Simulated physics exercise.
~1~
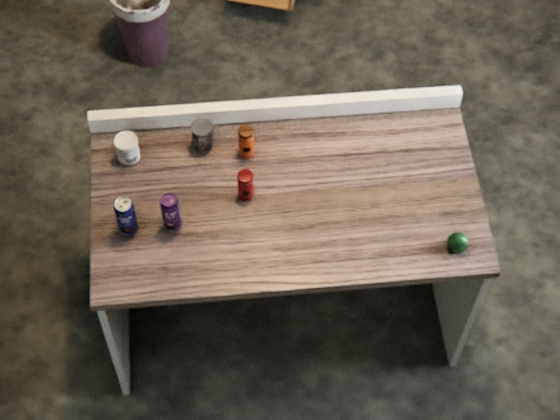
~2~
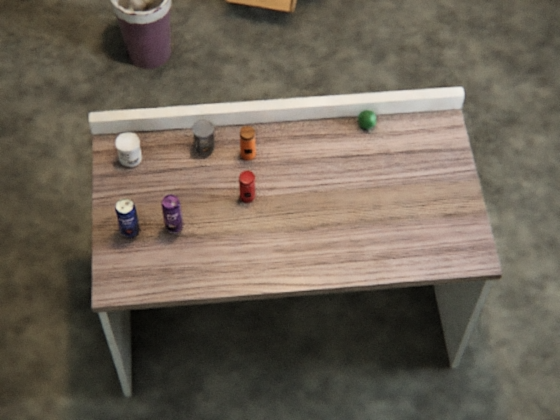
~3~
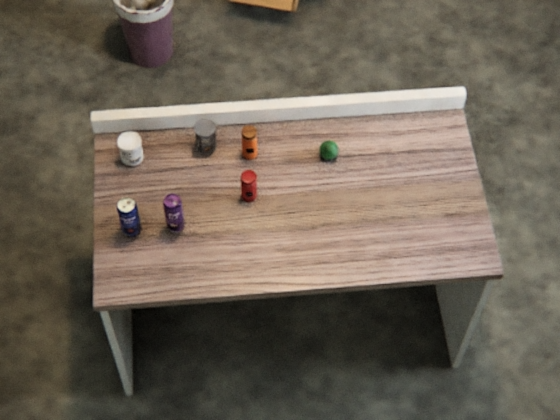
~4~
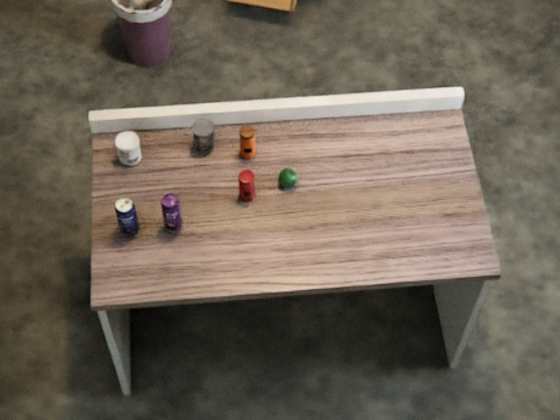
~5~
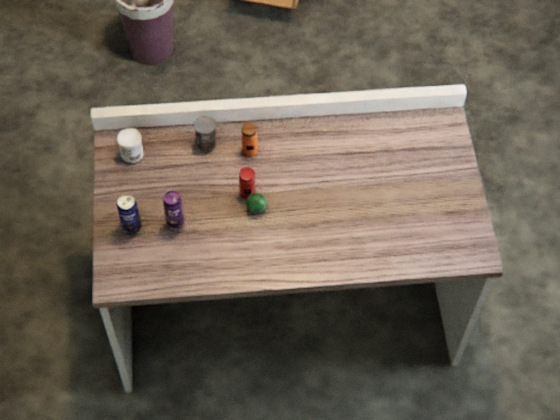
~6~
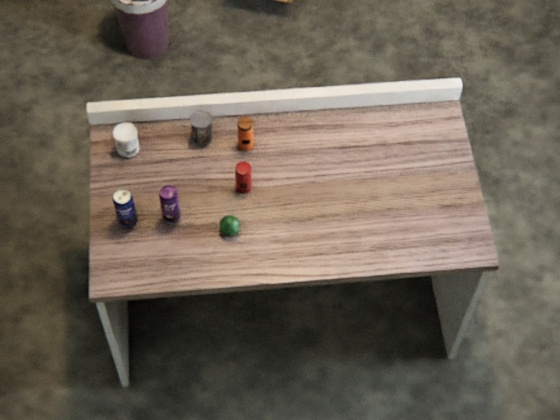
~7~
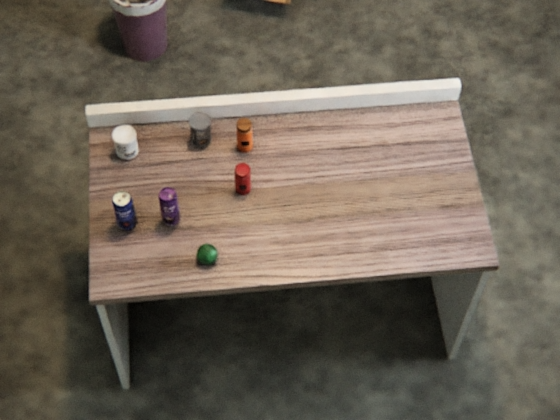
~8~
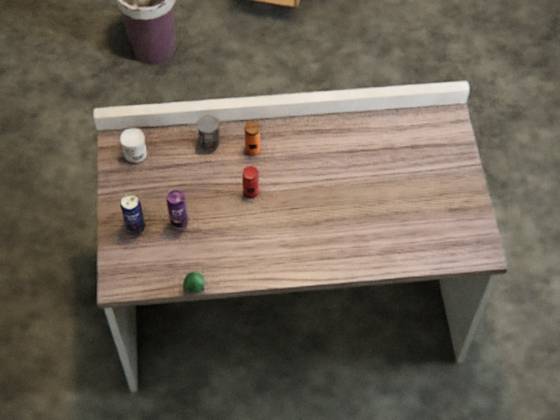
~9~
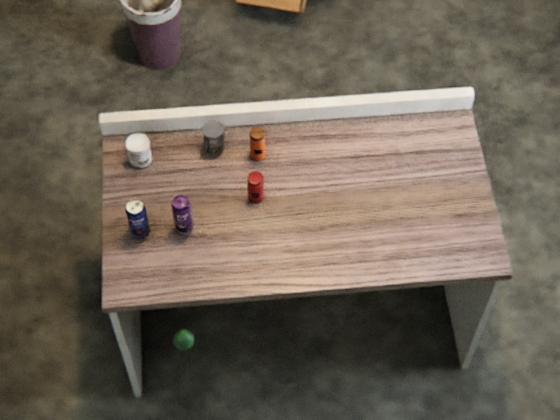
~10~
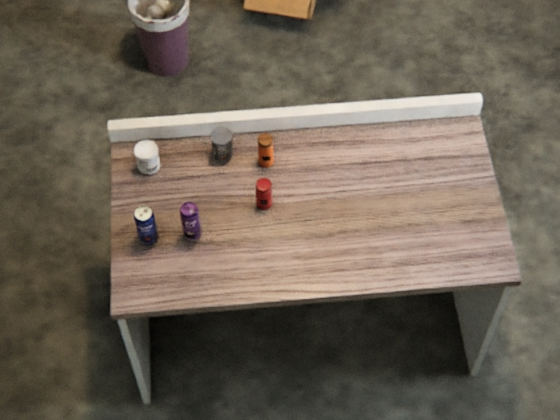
On a wooden table with a raised back edge, a green ball travelled to the rail, came back down leftward past the red shaker and dropped off the front edge, while the cans, tins and shakers all stayed standing.
